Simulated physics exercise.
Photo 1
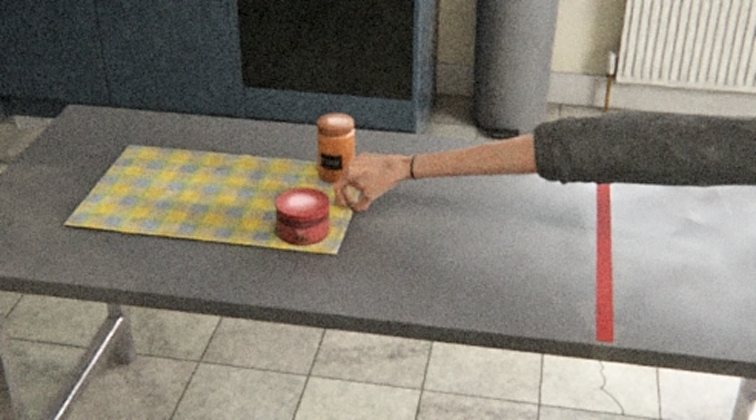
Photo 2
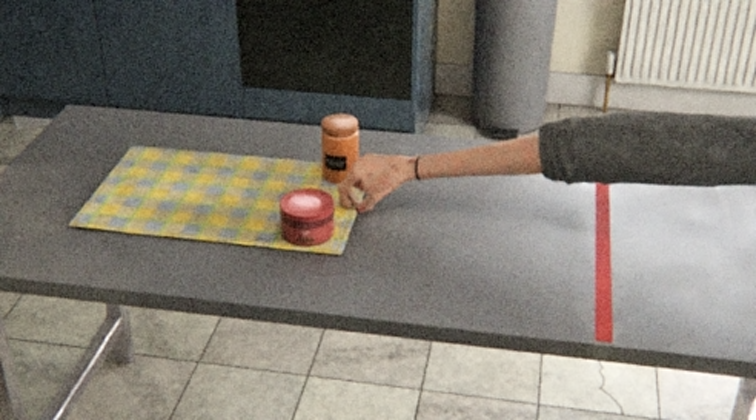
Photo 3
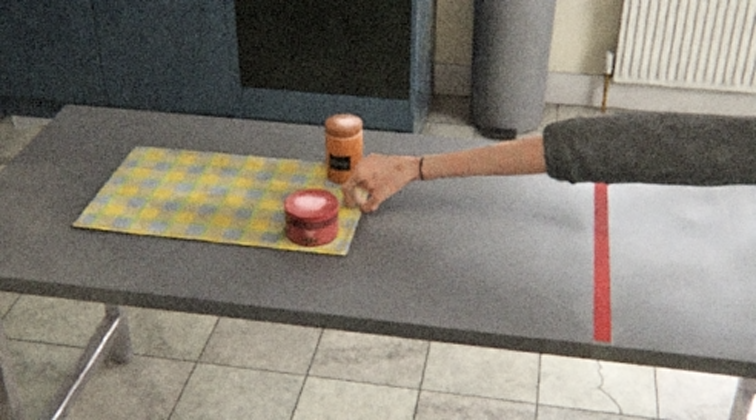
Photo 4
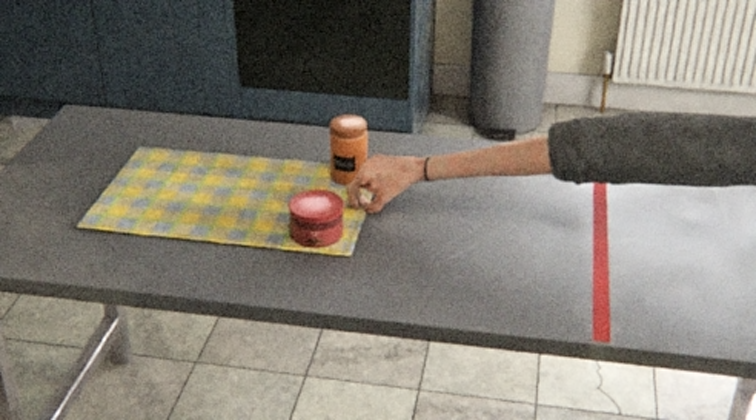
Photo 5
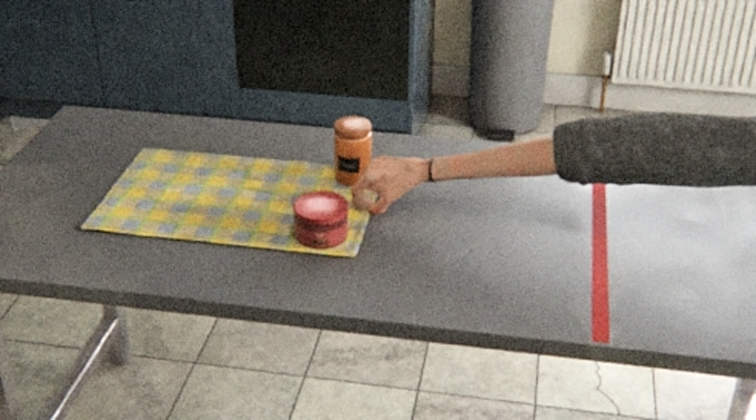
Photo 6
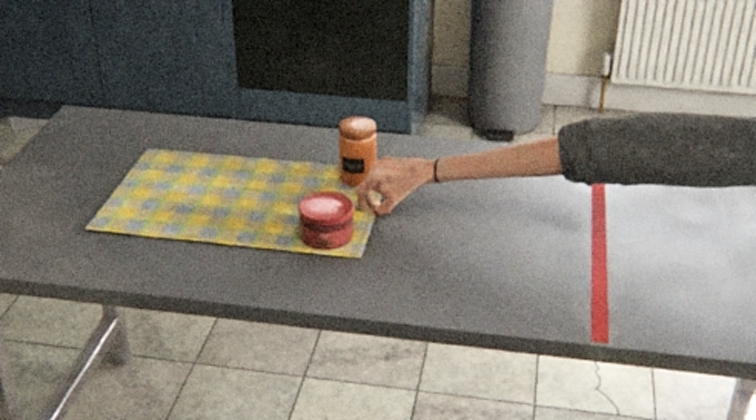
Yellow checked tea towel carrying a red tub and an orange jar sliding slightly right across a grey table, pulled by a hand.
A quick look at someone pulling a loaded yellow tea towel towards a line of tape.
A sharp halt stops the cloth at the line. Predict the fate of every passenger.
Prediction: The red tub keeps riding; the orange jar keeps riding.
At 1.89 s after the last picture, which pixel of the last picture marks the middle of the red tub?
About (550, 243).
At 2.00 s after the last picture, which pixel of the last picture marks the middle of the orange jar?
Position at that time: (569, 171).
Then, 1.89 s on from there, hem at the tape; red tub on the cloth near (550, 243); orange jar on the cloth near (564, 170).
Then, 2.00 s on from there, hem at the tape; red tub on the cloth near (556, 244); orange jar on the cloth near (569, 171).
In the end, hem at the tape; red tub on the cloth near (556, 244); orange jar on the cloth near (569, 171). The red tub stays on the cloth and the orange jar remains aboard.
